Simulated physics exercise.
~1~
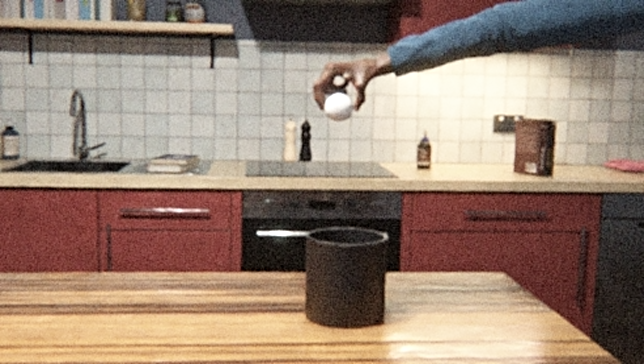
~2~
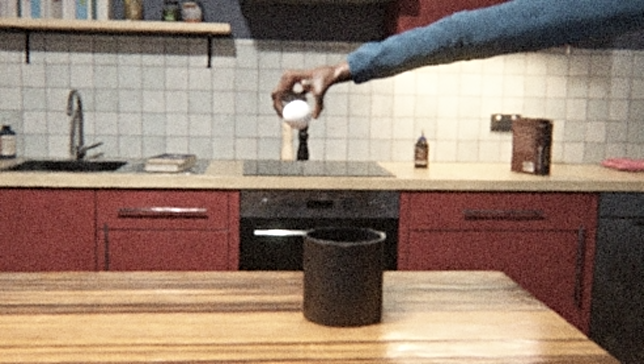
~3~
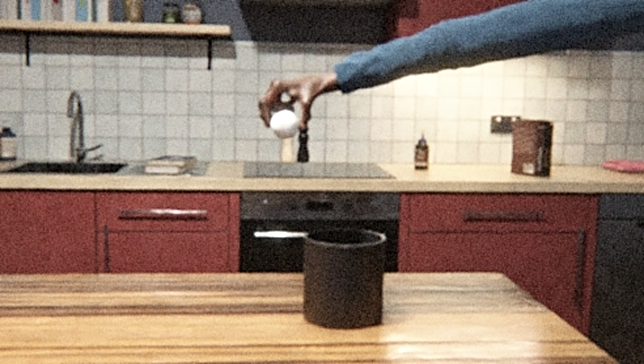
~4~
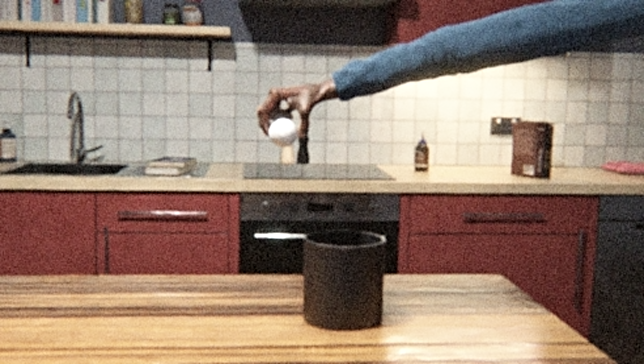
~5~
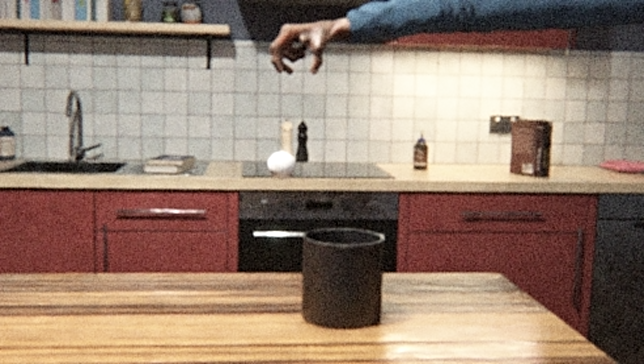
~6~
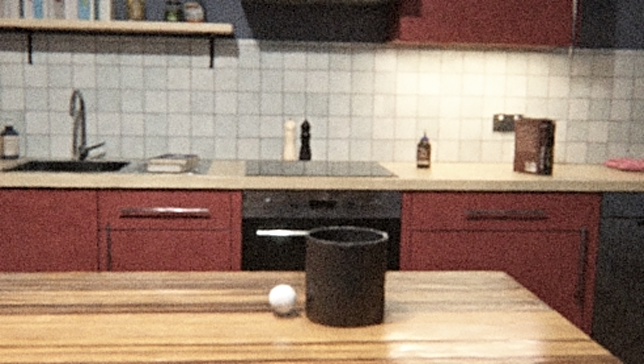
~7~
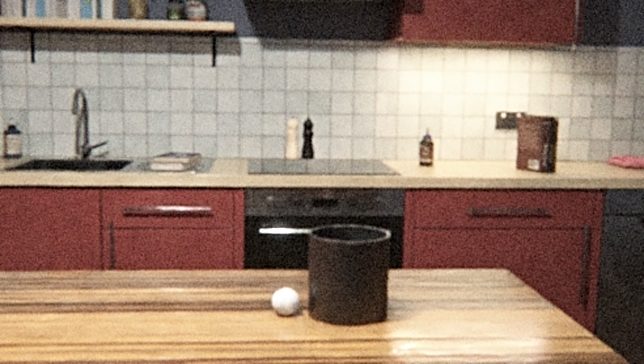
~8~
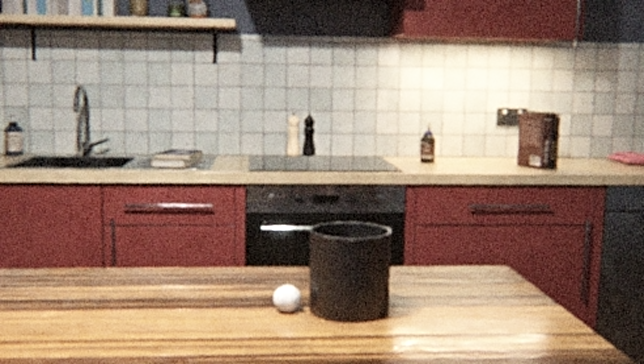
A small white ball-like object, an onion, is held in the fingertips of a hand whose blue-sleeved arm reaches in from the right of a kitchen, seen from across a striped wooden table. An open black bucket stands on the table, with red cupboards, an oven and pale tiles behind. The hand carries the onion left and slightly down, until it hovers left of the bucket's opening. The fingers let go and the hand draws back as the onion falls. It misses the bucket and ends up resting on the table just to its left.
